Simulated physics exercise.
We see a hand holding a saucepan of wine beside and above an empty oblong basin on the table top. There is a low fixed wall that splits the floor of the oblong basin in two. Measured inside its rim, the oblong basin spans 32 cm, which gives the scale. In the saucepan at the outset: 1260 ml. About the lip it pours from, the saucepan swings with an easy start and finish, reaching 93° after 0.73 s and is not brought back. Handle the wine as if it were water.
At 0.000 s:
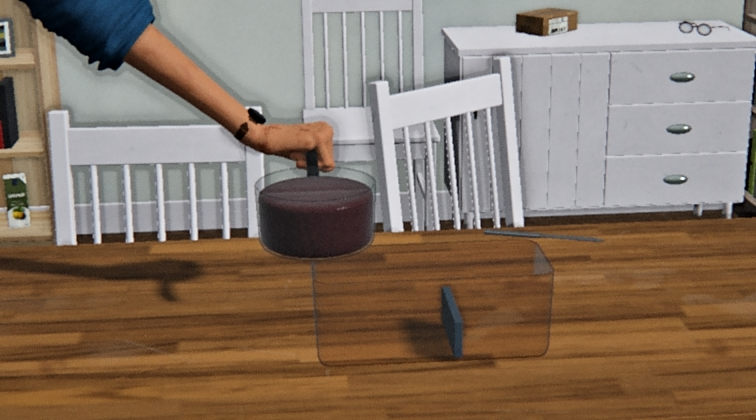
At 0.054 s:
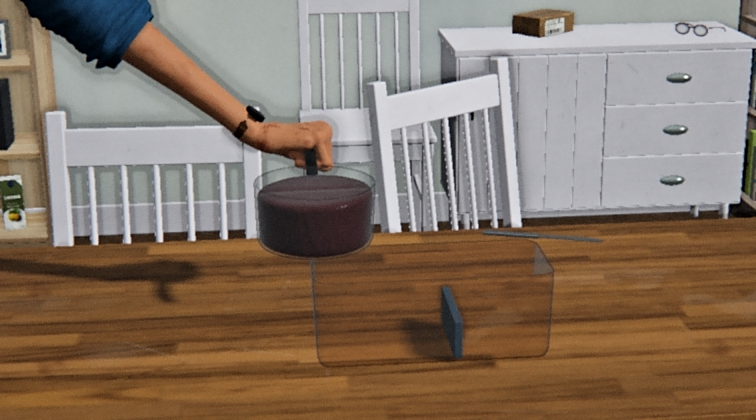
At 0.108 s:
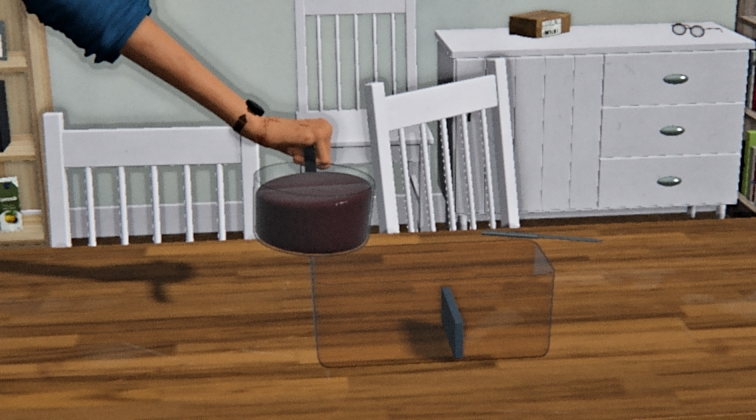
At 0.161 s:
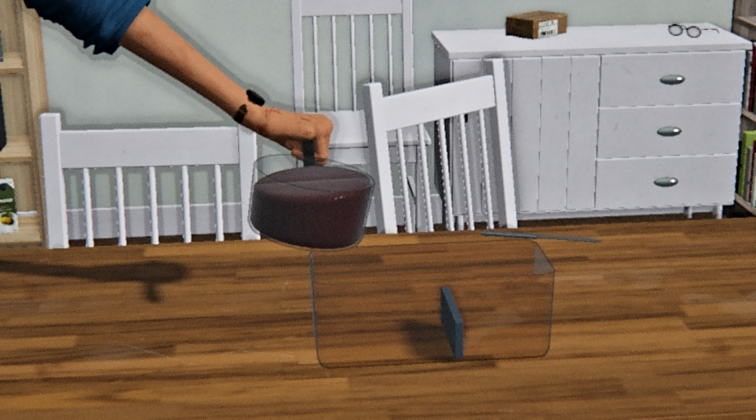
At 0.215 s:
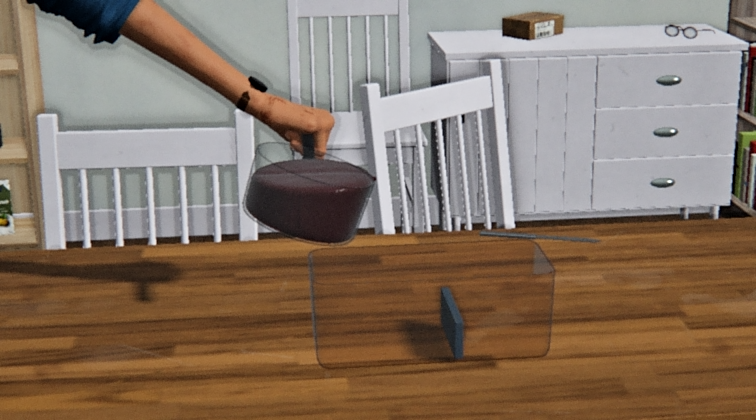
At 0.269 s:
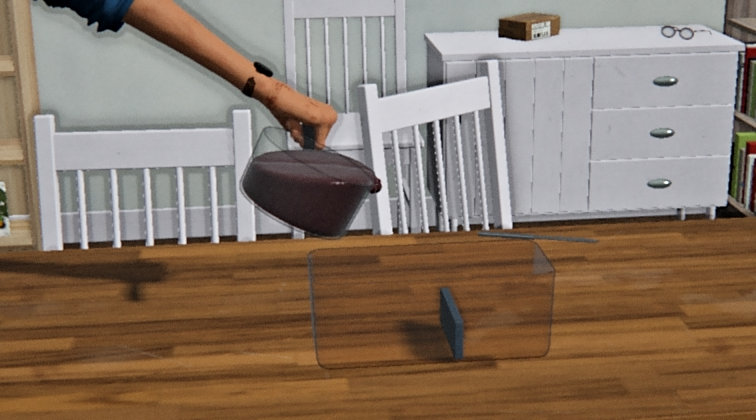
On a wooden table in front of white chairs and a white dresser, a hand holds a glass saucepan of dark red wine above and beside a clear, empty oblong basin with a small upright wall inside. The hand slowly tilts the saucepan rightward, and the wine bulges slightly over its lip.
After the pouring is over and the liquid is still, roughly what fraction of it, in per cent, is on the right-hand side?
Roughly 49 out of 100 parts.
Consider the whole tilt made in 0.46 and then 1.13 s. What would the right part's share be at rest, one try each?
It comes to 50 per cent, and then 60 per cent.
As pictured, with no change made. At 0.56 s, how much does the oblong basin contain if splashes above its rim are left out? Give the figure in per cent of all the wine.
Roughly 10 percent.
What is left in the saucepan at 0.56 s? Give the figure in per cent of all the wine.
At that time about 50 in a hundred parts are still held.
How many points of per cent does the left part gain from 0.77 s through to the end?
Near 36 percent, more or less.
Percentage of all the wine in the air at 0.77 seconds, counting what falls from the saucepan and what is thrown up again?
Some 20 per cent.
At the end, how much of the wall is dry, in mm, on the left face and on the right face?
30 mm left, 14 mm right.
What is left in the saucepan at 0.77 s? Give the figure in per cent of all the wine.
Around 10 in a hundred.
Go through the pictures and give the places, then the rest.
The first picture shows tilt 0°; pouring edge (374, 182); surface from (258, 193) to (373, 190); the oblong basin's rim runs from (313, 267) to (545, 257); the wall's top is at (452, 305).
The second picture shows tilt 1°; pouring edge (374, 182); surface from (257, 193) to (372, 188).
The third picture shows tilt 5°; pouring edge (374, 183); surface from (256, 191) to (372, 183).
The fourth picture shows tilt 11°; pouring edge (373, 182); surface from (253, 185) to (372, 178).
The fifth picture shows tilt 19°; pouring edge (373, 183); surface from (251, 175) to (371, 176); 1 per cent is over the edge.
The sixth picture shows tilt 28°; pouring edge (372, 183); surface from (247, 167) to (372, 175); 3 per cent is over the edge.
After 0.56 s the tilt is 81° and 49 per cent is still to pour, 9 is left of the wall and 1 right of it.
After 0.77 s the tilt is 93° and 10 per cent is still to pour, 9 is left of the wall and 59 right of it.
After 0.99 s the tilt is 93° and 3 per cent is still to pour, 26 is left of the wall and 42 right of it.
After 1.23 s the tilt is 93° and 1 per cent is still to pour, 37 is left of the wall and 53 right of it.
In the end 45 per cent lies left of the wall, 49 right of it and 6 outside.
